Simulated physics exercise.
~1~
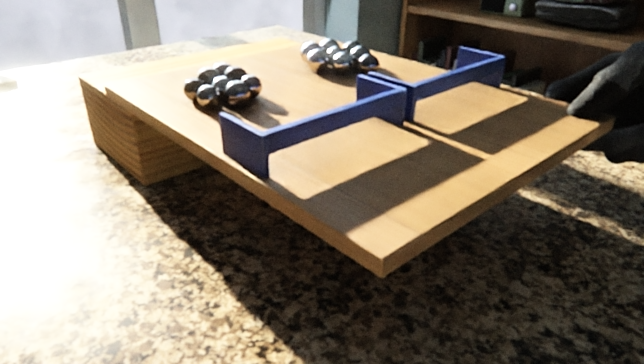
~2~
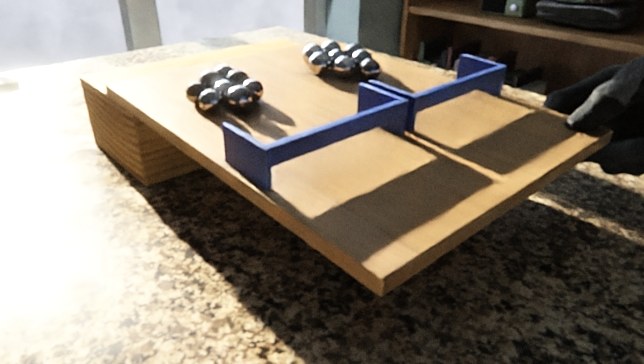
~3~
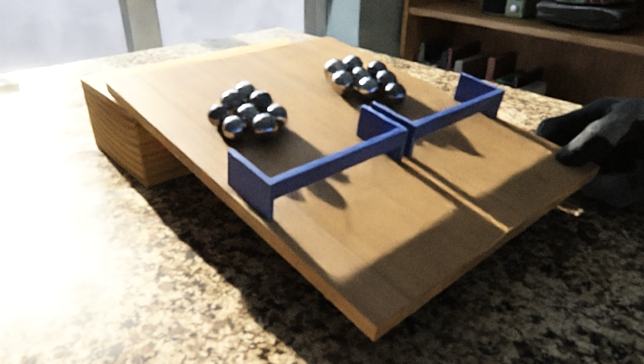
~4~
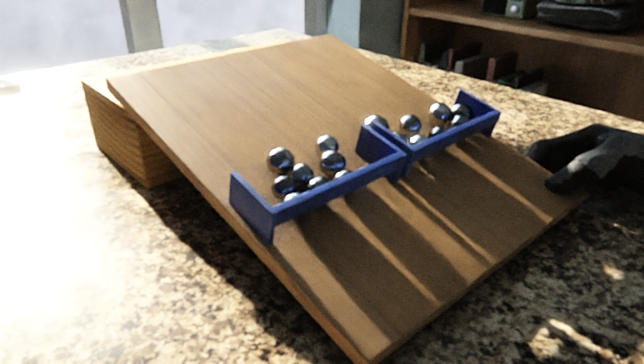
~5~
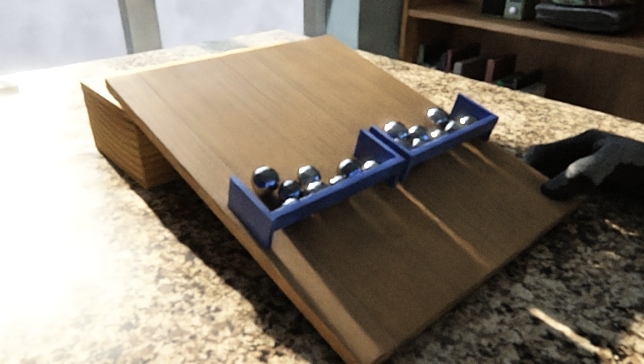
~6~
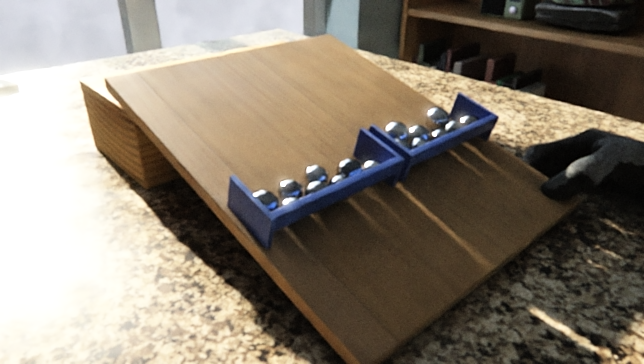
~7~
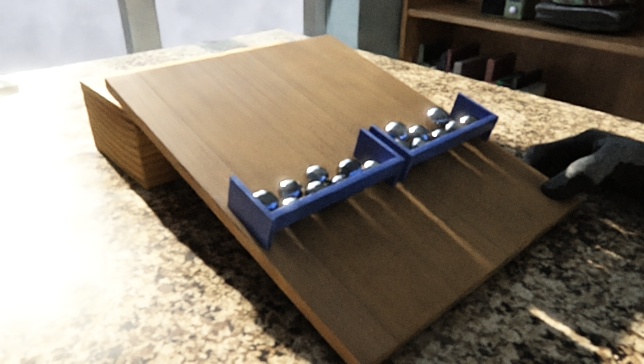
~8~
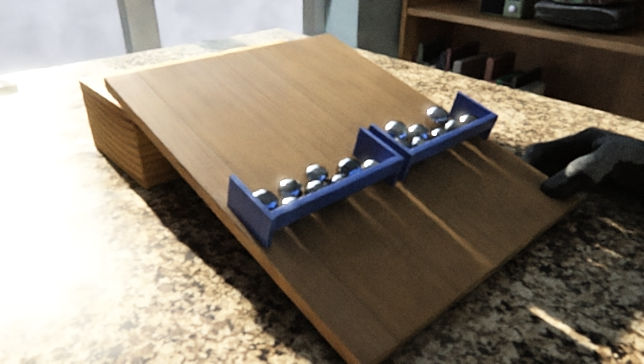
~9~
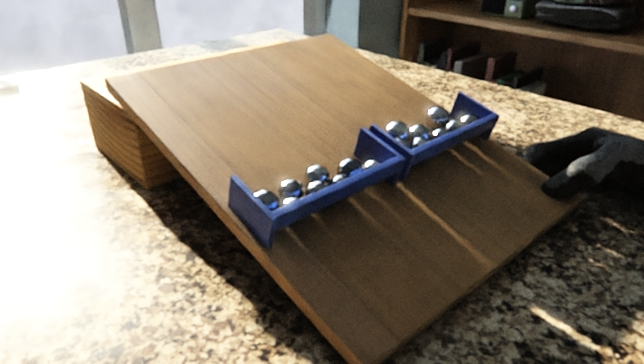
Two clusters of shiny metal balls rest on a wooden board, each uphill of a blue bar with raised ends. The board leans on a wooden block at the left of a sunlit speckled counter, seen from slightly above, with a dark-gloved hand holding its right side and shelves behind. The hand lowers the free end, and the board grows steeper. Both clusters start down the slope, then loosen and roll against the bars. The balls spread along them as the board settles, and finally both groups lie still behind the bars, the hand still at the board's edge.
